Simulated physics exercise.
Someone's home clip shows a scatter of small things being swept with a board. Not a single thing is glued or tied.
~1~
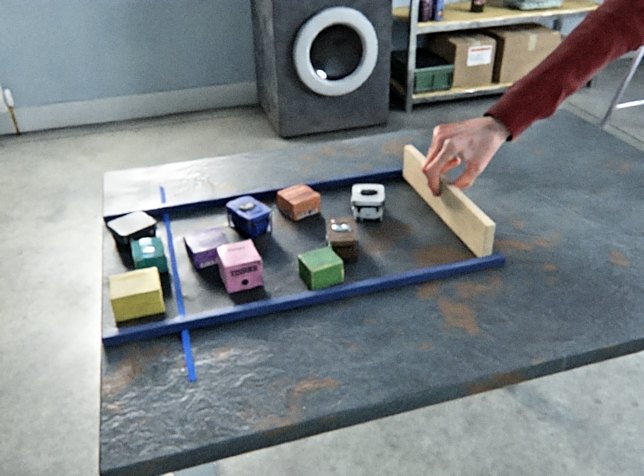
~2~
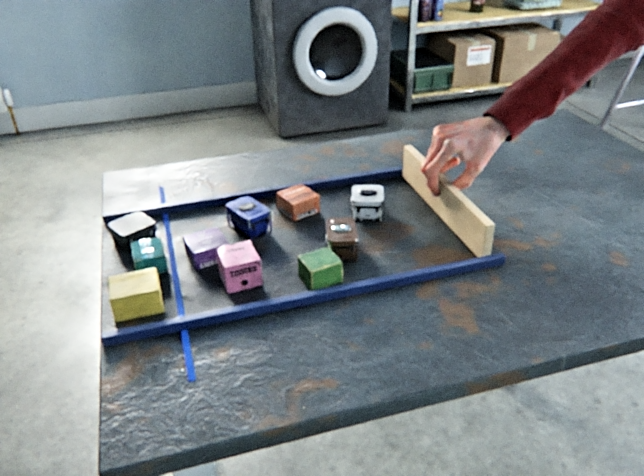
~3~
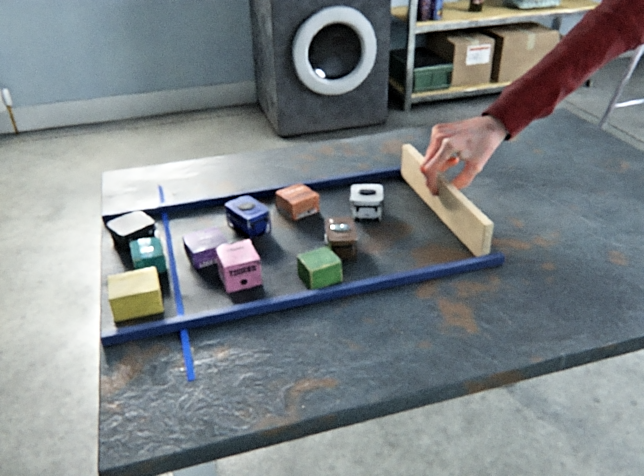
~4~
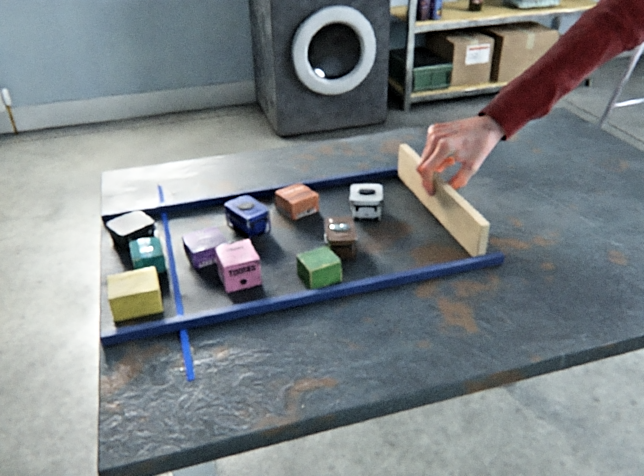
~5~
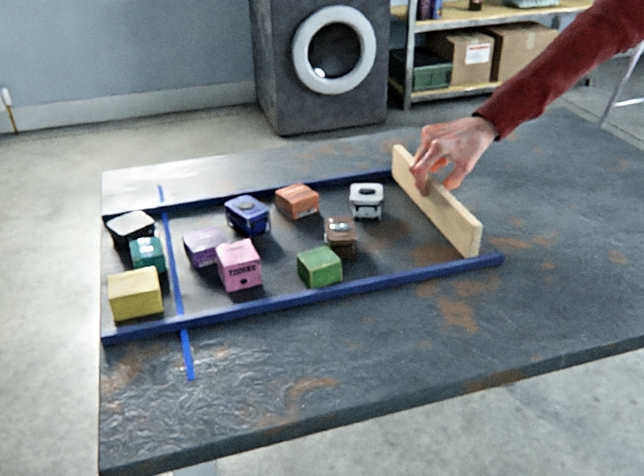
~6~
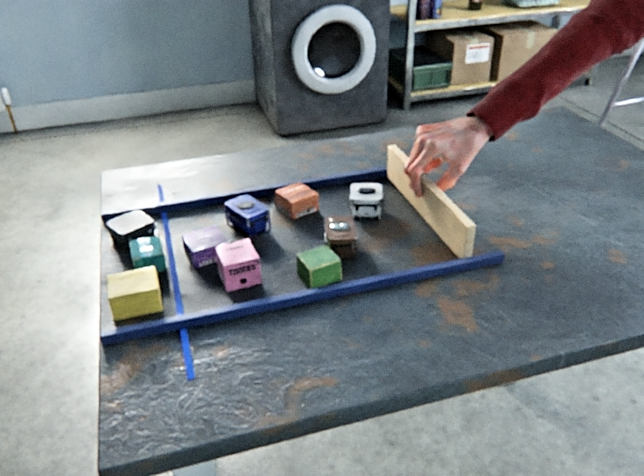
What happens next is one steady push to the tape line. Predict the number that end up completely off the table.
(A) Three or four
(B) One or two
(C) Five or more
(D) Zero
Option A: Three or four.
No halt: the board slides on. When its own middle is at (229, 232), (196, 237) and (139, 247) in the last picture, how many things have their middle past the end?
It comes out as 0, then 0, then 6.
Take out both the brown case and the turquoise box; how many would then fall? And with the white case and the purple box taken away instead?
Falls come to 1 the first time and 1 the other time.
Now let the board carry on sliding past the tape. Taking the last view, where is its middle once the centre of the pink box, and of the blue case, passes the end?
Approx. (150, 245) / approx. (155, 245) for the other.
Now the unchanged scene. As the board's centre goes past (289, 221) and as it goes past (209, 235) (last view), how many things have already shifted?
At first I count 5, and then 10.
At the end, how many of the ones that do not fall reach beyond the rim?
So the number is 1.
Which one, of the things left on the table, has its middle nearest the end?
Answer: The purple box.
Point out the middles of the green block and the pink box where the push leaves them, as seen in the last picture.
In the last picture the green block sits at (162, 304) while the pink box sits at (122, 287).
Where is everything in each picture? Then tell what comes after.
In the first picture, yellow block (137, 294); black case (134, 232); turquoise box (150, 257); board (443, 197); tape (173, 262).
In the second picture, black case (133, 232); pink box (239, 267).
In the third picture, turquoise box (149, 256); brown case (341, 239).
In the fourth picture, yellow block (135, 294); purple box (206, 247).
In the fifth picture, black case (132, 231); white case (367, 202).
In the sixth picture, yellow block (135, 293); black case (132, 230); turquoise box (148, 255); board (426, 198); tape (172, 260).
Soon after, none off yet; yellow block at rest near (135, 293); black case at rest near (132, 230); turquoise box at rest near (148, 255).
After that, none off yet; yellow block moving near (125, 295); black case displaced a little near (119, 231); turquoise box displaced about its own width near (112, 258).
In the end, the number that fall off is three or four; gone, turquoise box, black case and yellow block.
